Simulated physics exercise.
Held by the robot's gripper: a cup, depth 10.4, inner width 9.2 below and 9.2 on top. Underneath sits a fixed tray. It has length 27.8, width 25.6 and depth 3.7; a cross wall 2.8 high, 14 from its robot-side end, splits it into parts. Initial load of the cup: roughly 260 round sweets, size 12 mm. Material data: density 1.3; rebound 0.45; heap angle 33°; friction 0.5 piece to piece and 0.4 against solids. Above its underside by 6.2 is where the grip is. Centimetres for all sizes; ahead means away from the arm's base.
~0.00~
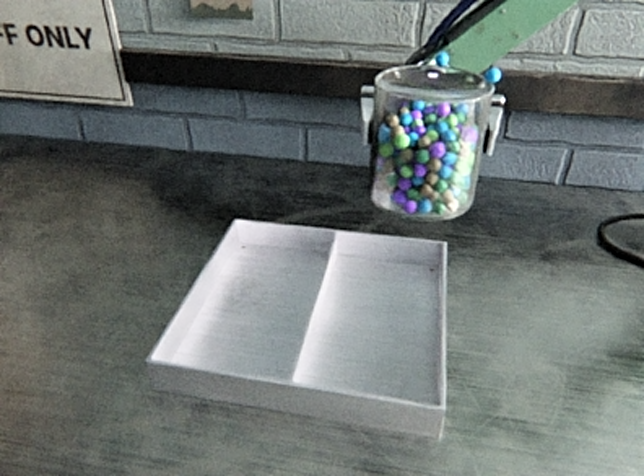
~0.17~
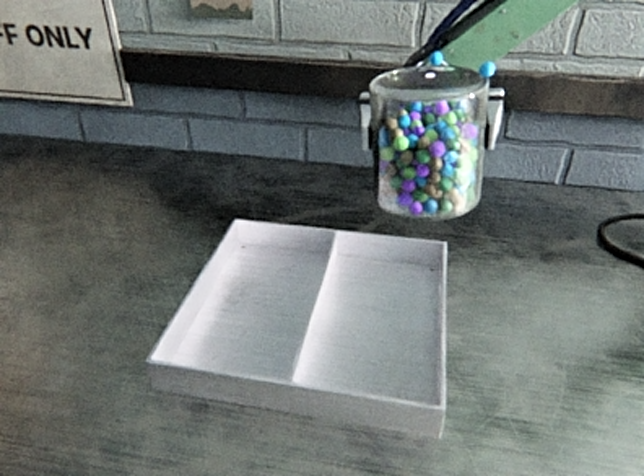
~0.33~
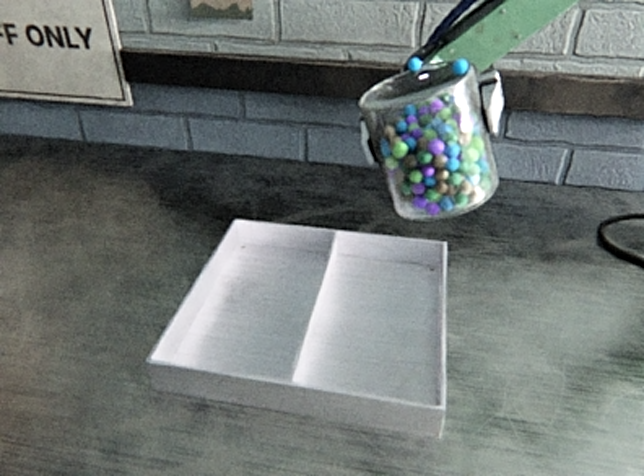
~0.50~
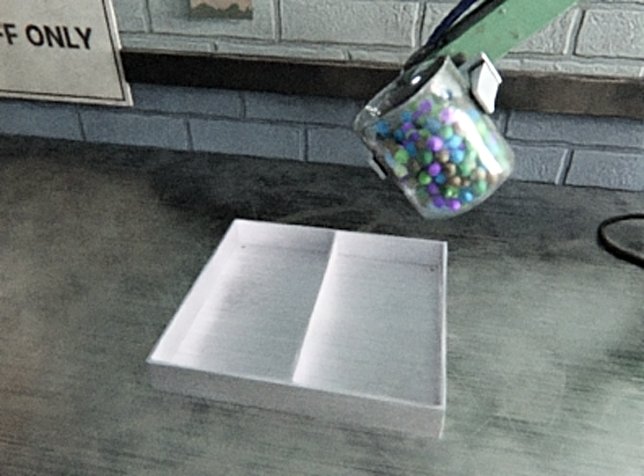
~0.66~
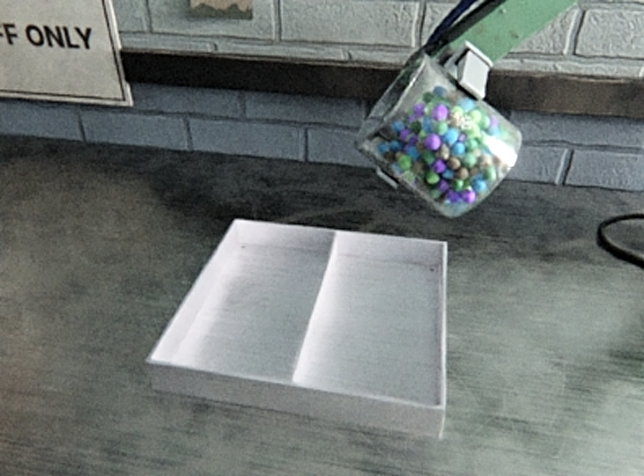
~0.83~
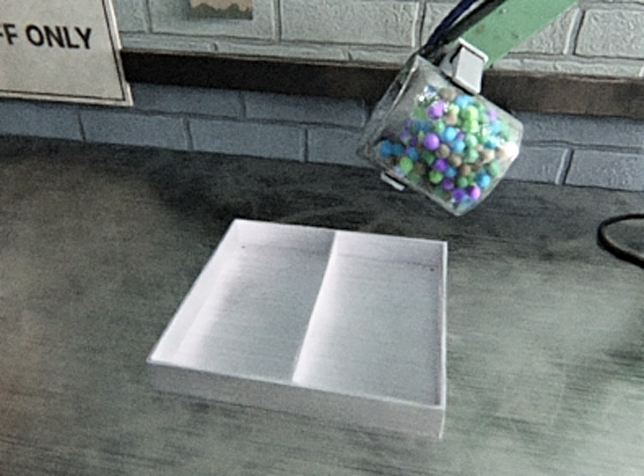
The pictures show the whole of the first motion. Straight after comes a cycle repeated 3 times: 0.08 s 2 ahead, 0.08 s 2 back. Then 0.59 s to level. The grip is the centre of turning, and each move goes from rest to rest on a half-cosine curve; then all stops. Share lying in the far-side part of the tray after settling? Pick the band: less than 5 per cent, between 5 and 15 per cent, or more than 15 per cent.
The share is between 5 and 15 per cent.
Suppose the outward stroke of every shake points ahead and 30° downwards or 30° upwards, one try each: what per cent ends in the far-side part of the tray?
Near 0 and 10 percent respectively.
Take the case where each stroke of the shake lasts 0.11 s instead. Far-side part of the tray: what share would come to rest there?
Around 0 percent.
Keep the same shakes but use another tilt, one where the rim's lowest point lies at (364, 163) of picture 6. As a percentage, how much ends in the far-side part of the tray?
The share is about 25 percent.
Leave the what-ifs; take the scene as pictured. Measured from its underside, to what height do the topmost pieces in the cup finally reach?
I'd put it at close to 10.0 centimetres.
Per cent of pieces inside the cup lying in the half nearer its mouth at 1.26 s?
Some 40 percent is in that half.
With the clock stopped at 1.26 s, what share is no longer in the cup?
About 10 per cent.
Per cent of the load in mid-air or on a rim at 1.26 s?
About 5 %.
After 1.26 s, tilted 61° forward, highest piece 25 above the table; 243 in the cup, 9 in the far-side part, 1 in the robot-side part, 12 in flight or on a rim.
After 1.69 s, tilted 18° forward, highest piece 27 above the table; 236 in the cup, 21 in the far-side part, 7 in the robot-side part, 1 on the table or floor.
After 2.10 s, level, highest piece 28 above the table; 236 in the cup, 22 in the far-side part, 6 in the robot-side part, 1 on the table or floor.
After 3.15 s, level, highest piece 28 above the table; 236 in the cup, 22 in the far-side part, 6 in the robot-side part, 1 on the table or floor.
In the end, 236 in the cup, 22 in the far-side part, 6 in the robot-side part, 1 on the table or floor. That is 8 % in the far-side part of the tray.
